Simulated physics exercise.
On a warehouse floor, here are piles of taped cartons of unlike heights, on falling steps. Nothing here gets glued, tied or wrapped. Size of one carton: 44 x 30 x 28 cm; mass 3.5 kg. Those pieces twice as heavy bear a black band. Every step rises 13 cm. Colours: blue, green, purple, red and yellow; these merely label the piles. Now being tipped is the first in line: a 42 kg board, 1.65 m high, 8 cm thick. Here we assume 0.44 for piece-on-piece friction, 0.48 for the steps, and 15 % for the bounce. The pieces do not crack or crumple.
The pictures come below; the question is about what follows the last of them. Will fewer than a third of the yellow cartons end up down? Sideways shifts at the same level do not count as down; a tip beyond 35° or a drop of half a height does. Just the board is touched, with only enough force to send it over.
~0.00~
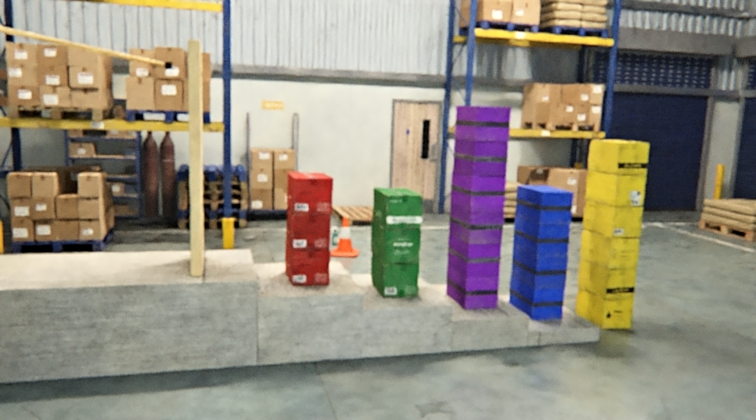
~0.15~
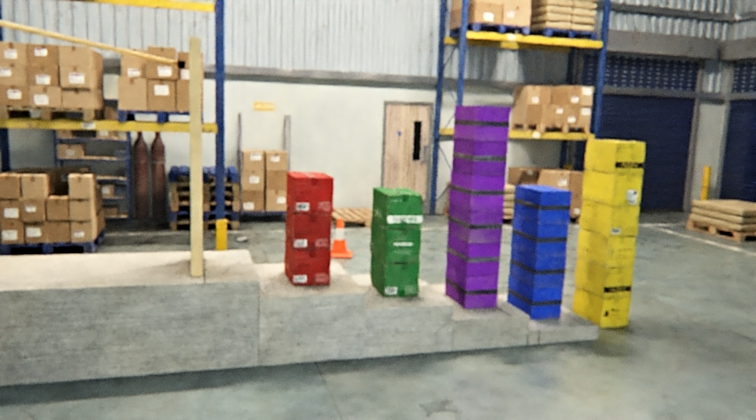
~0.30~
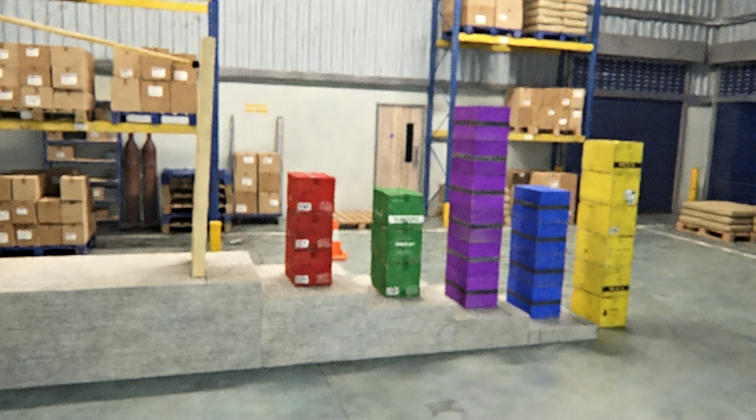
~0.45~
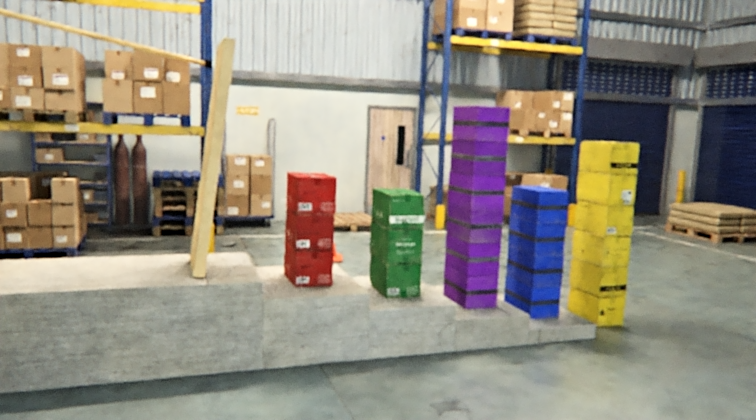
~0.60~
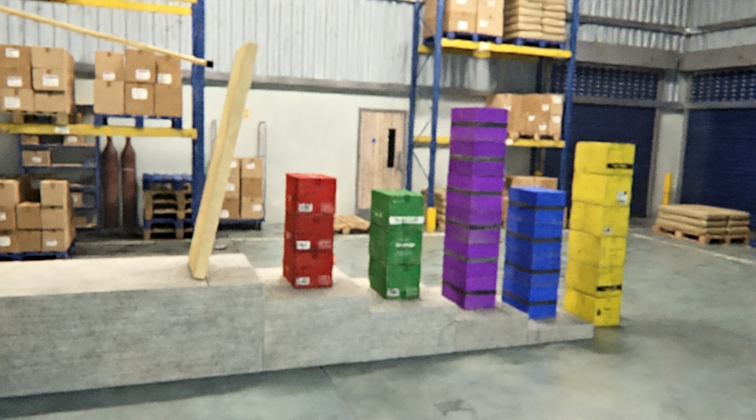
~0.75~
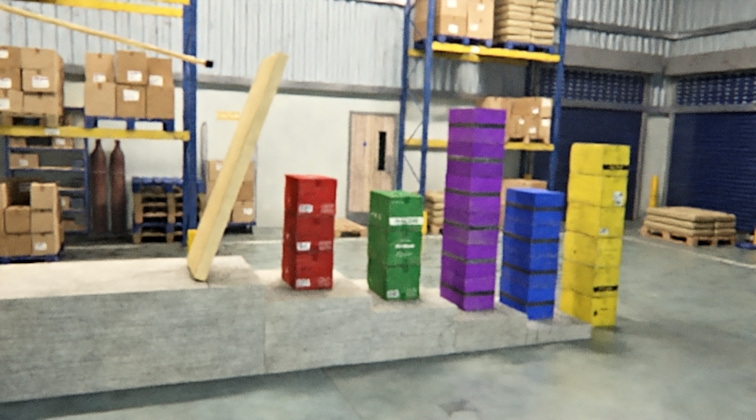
Yes.
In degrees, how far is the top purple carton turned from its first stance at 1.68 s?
Roughly 0 degrees.
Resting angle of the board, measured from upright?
About 75° from upright.
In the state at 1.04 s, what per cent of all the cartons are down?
At that instant, 0 percent.
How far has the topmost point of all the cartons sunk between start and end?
Roughly 0 centimetres lower at the end.
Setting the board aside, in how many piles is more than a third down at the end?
It adds up to 1.
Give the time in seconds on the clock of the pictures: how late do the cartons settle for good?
About 2.0 s.
After 1.04 s, board 44° from upright; none of the 6 yellow cartons down (0 of 22 in all colours); top yellow carton unmoved.
After 1.30 s, board 58° from upright; none of the 6 yellow cartons down (0 of 22 in all colours); top yellow carton unmoved; top red carton 27° from how it stood.
After 1.50 s, board 67° from upright; none of the 6 yellow cartons down (3 of 22 in all colours); top yellow carton unmoved; top red carton 45° from how it stood, 19 cm lower.
After 1.68 s, board 77° from upright; none of the 6 yellow cartons down (3 of 22 in all colours); top yellow carton unmoved; top red carton on its side.
In the end (2.2 s), board 77° from upright; none of the 6 yellow cartons down (3 of 22 in all colours); top yellow carton unmoved; top red carton on its side. That is 0 per cent. From the last view, middles, top yellow carton near (599, 160), top red carton near (396, 240).
